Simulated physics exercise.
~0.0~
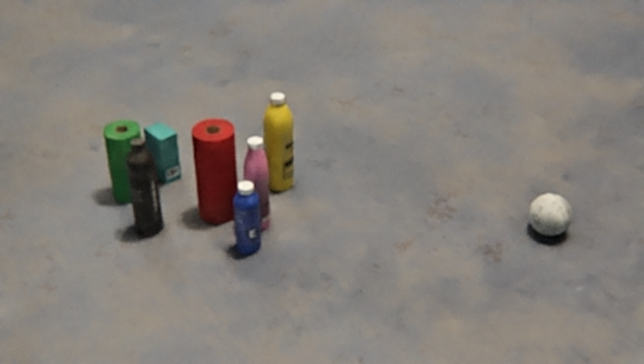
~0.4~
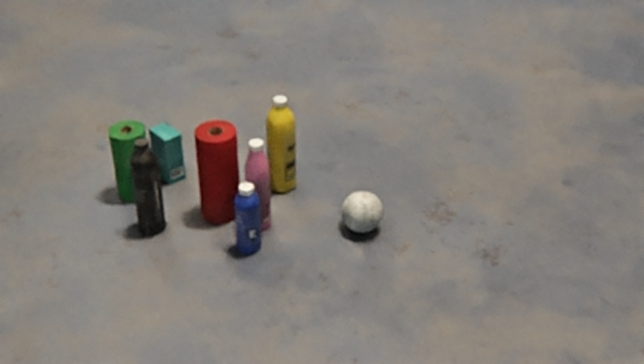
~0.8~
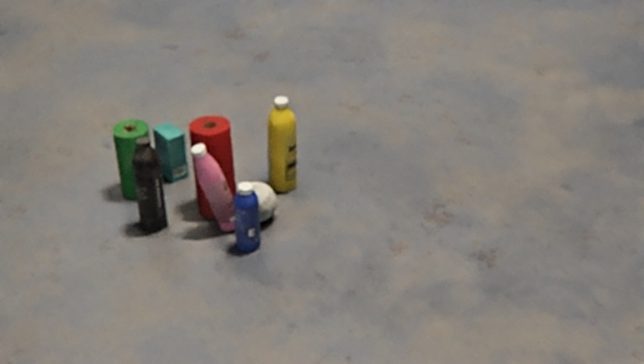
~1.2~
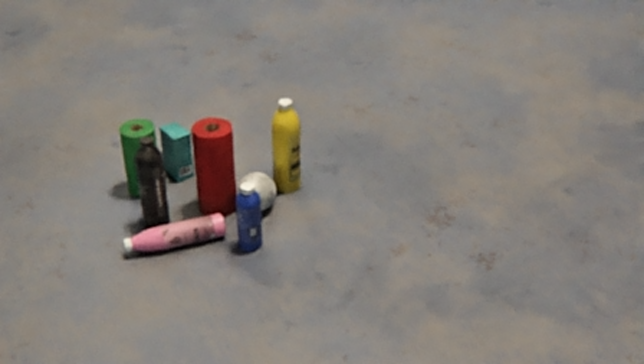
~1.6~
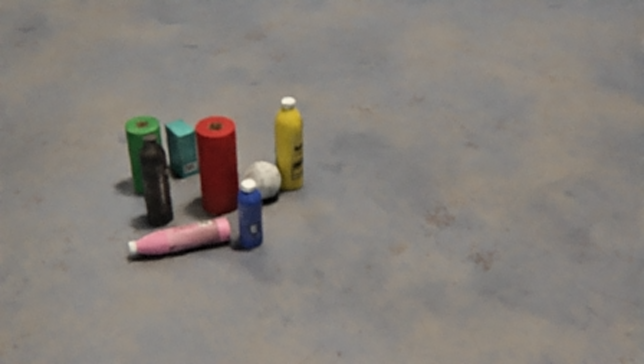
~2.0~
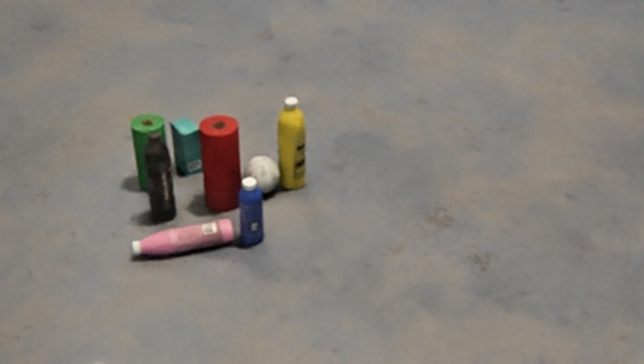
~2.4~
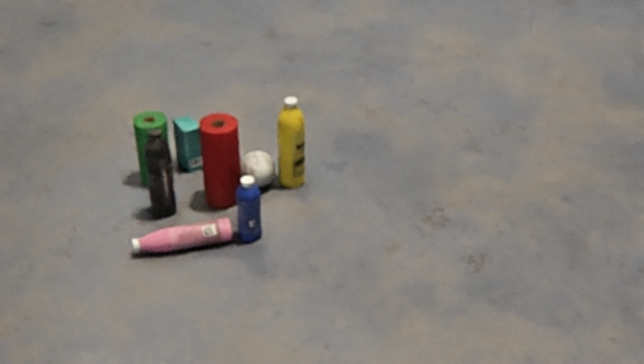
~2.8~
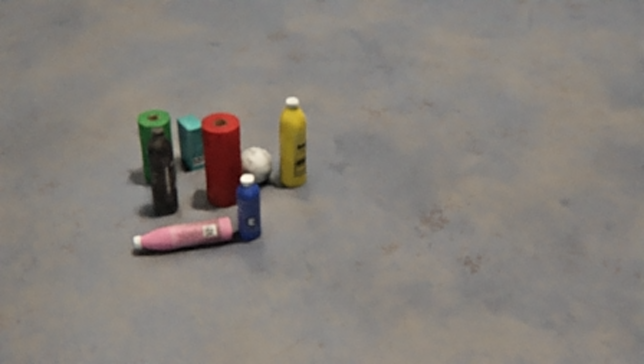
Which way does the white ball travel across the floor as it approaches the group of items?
The white ball travels to the left, from the open floor toward the cluster of bottles and rolls.
